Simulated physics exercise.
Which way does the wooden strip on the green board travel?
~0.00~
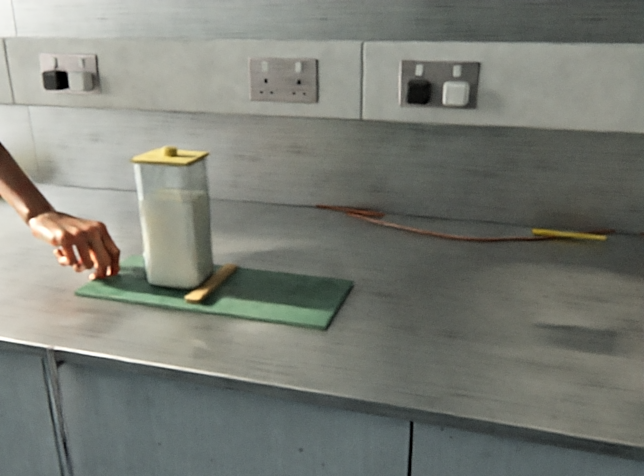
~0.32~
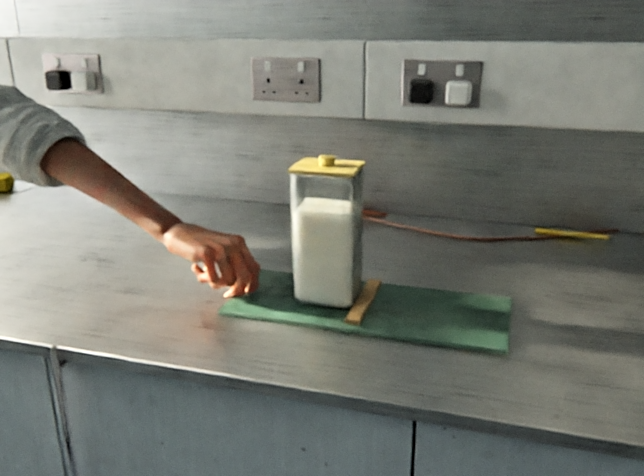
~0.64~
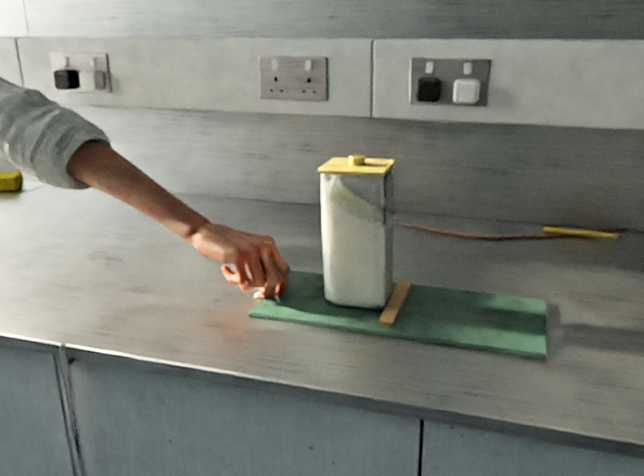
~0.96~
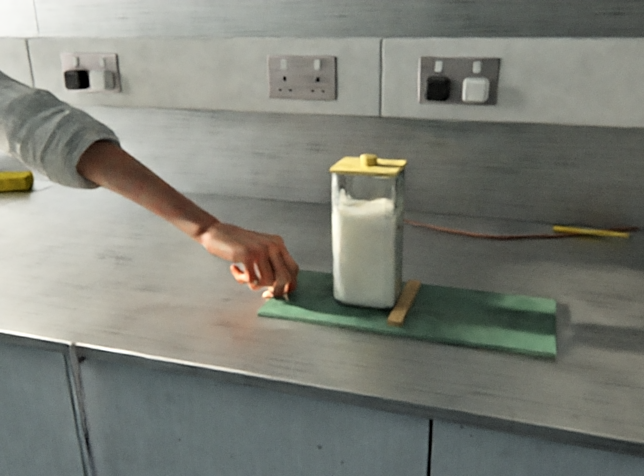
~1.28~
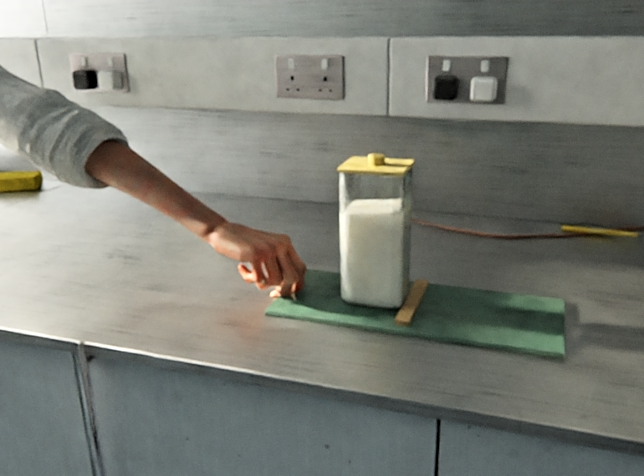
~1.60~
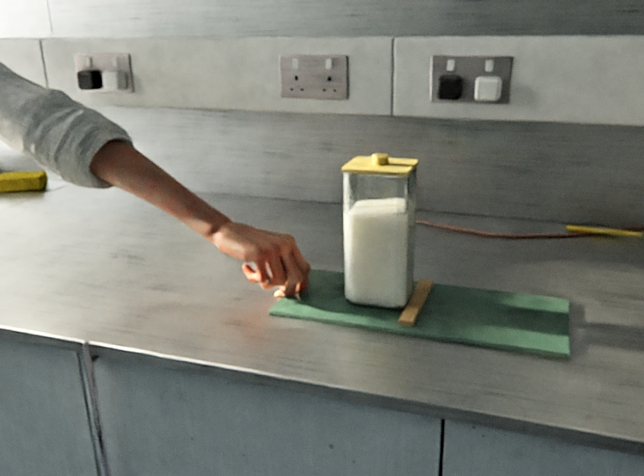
The wooden strip moves to the right along with the green board.
